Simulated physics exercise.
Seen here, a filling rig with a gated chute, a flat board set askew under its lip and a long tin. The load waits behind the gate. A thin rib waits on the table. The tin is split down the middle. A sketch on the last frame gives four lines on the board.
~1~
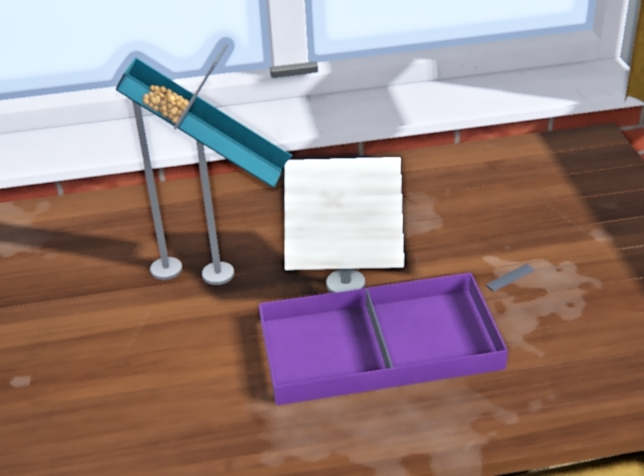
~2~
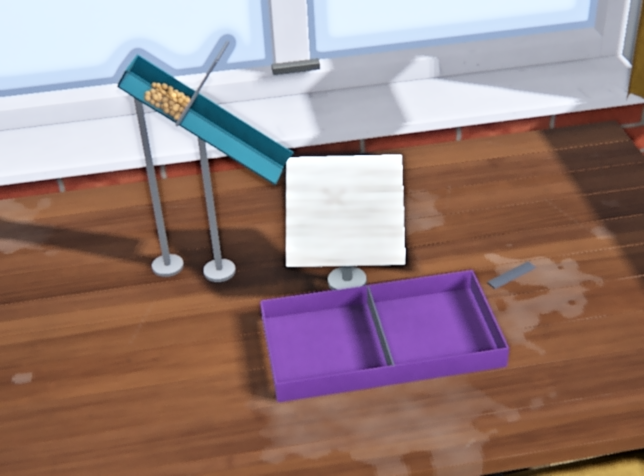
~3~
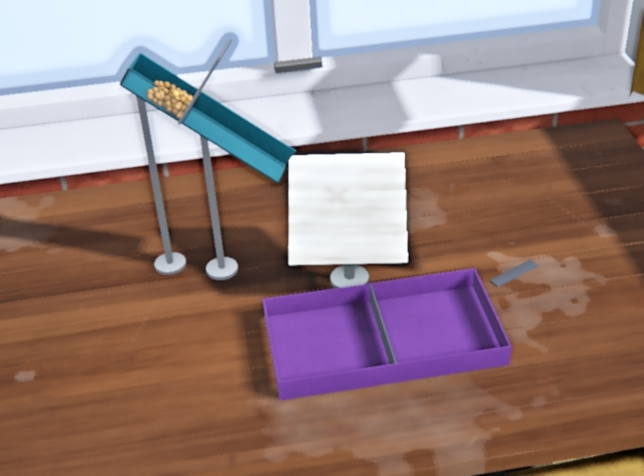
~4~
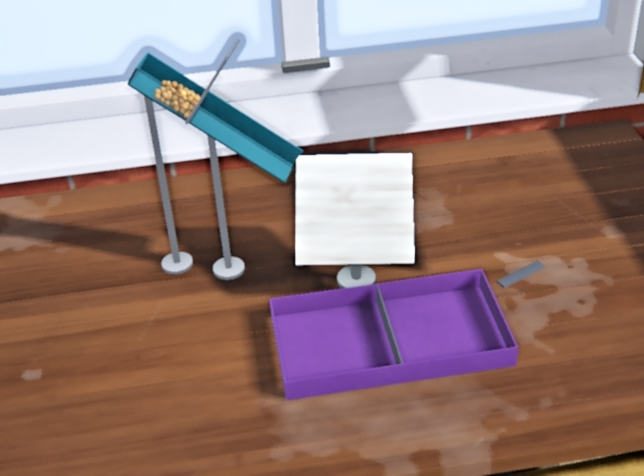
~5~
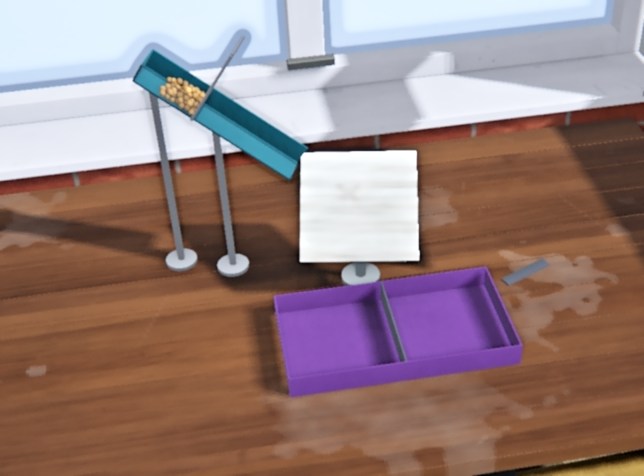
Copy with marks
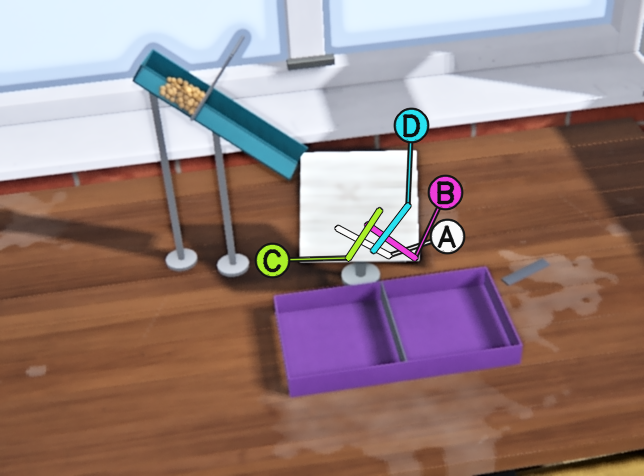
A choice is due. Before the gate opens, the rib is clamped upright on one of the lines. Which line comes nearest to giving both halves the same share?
Take B.
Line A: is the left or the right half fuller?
More lands on the right.
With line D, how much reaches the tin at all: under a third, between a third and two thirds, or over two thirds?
Over two thirds.
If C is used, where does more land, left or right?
More lands on the left.
On the marked copy, line A from (338, 228) to (388, 255); line B from (367, 224) to (415, 258); line C from (379, 210) to (348, 258); line D from (407, 205) to (373, 250).
For line A, of what is caught, a small part in the left half, most in the right.
For line B, of what is caught, about half in the left half, about half in the right.
For line C, of what is caught, nearly all in the left half, a small part in the right.
For line D, of what is caught, nearly all in the left half, a small part in the right.
